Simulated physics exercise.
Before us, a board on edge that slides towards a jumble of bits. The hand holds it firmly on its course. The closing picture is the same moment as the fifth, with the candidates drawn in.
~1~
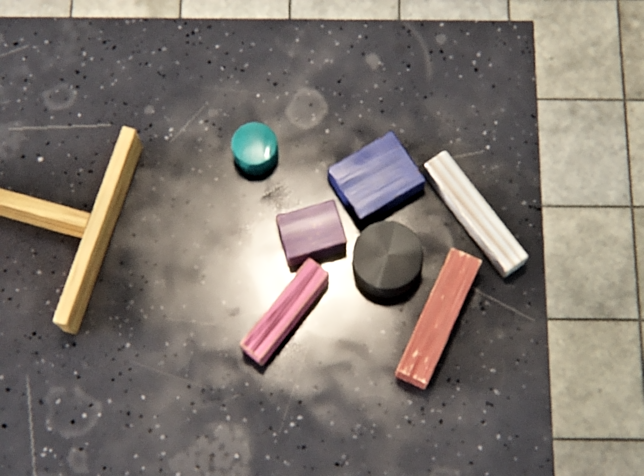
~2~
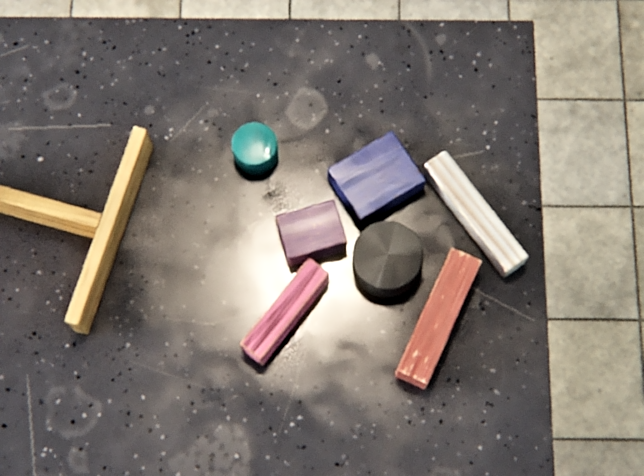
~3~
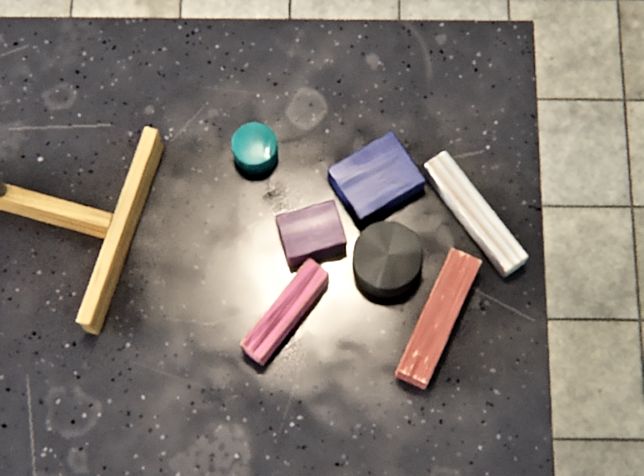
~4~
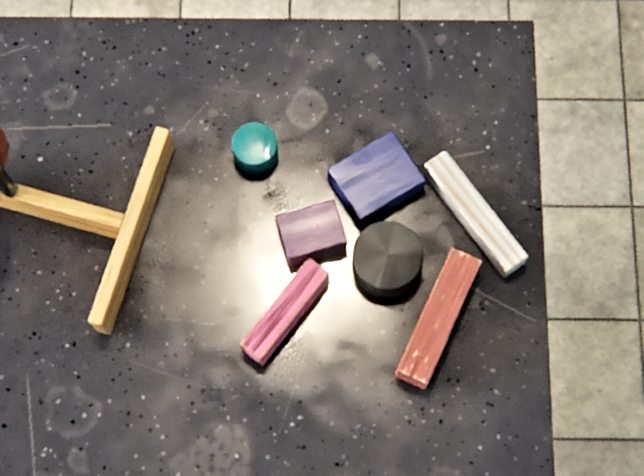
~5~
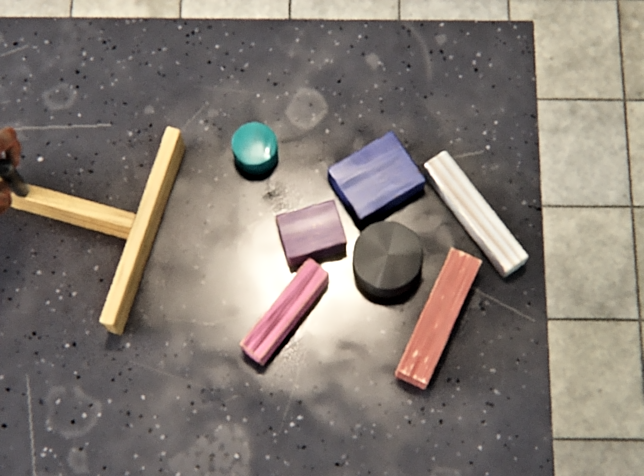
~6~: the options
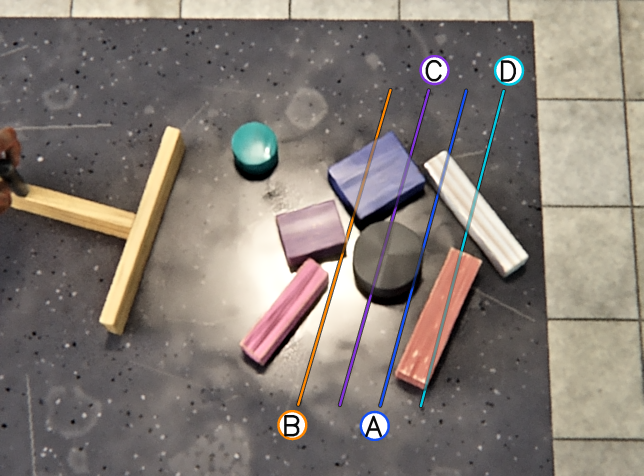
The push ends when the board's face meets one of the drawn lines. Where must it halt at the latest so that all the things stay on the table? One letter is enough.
C is the last safe line.
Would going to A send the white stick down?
By then, yes.
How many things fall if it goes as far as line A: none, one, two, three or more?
In all, one.
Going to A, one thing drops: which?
It is the white stick.
On the copy, A at (425, 242); B at (346, 241); C at (386, 242); D at (464, 242).
On C. First, board (228, 224); turquoise tin (287, 155); white stick (474, 214).
Then, board (316, 225); white stick (481, 211); red bar (446, 322).
Finally, board (382, 225); white stick (539, 204); blue block (475, 204); nothing has fallen.
By contrast, A drops the white stick; B is safe but short; D drops the blue block and white stick.
